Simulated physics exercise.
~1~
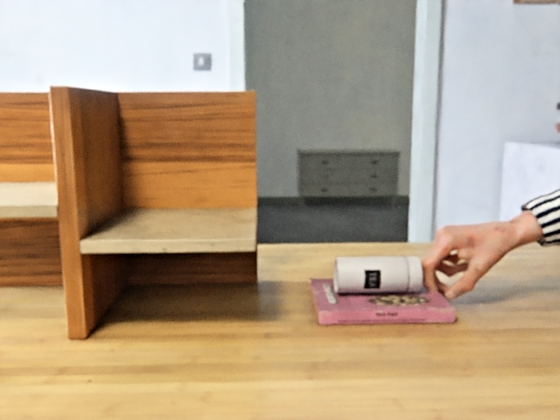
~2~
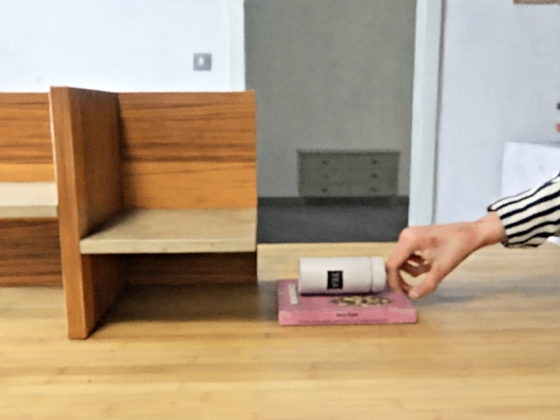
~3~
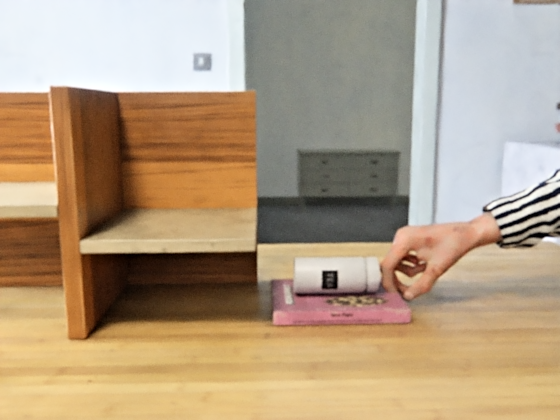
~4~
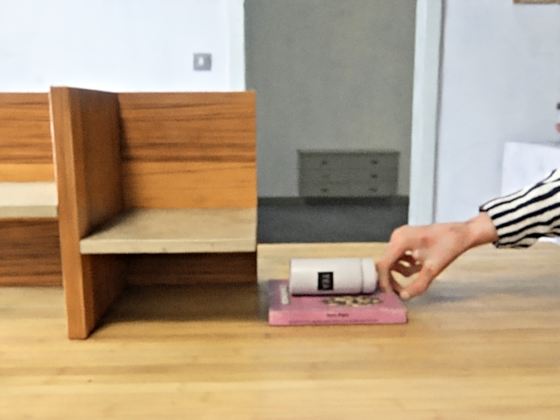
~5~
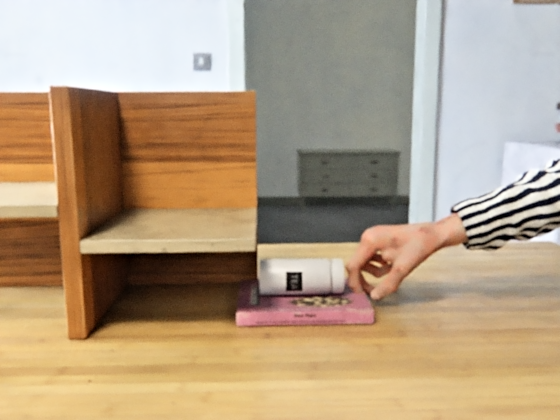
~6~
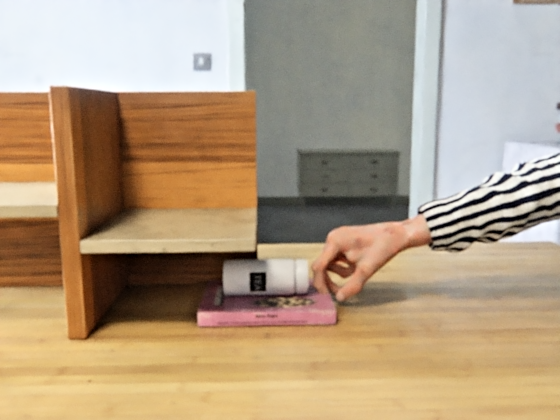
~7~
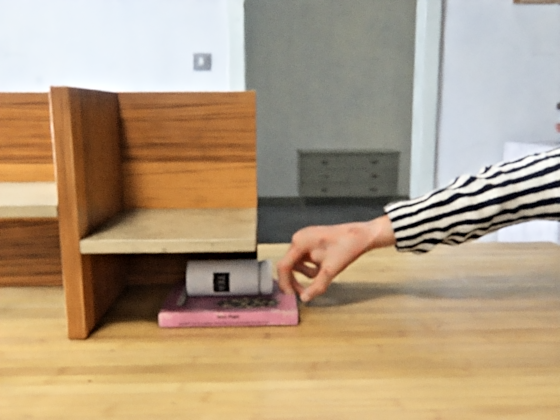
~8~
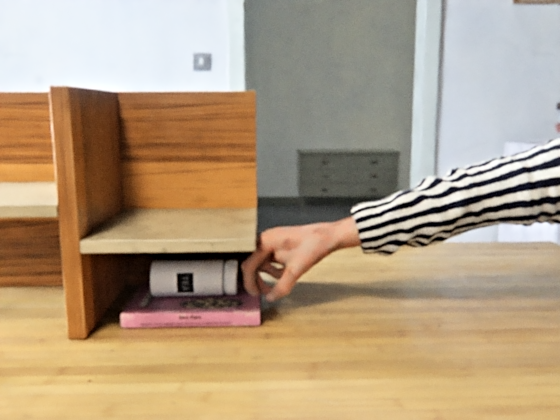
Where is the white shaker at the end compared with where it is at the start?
At the start the white shaker lies out in the open to the right of the wooden rack. By the end it is farther left, lying beneath the low shelf.
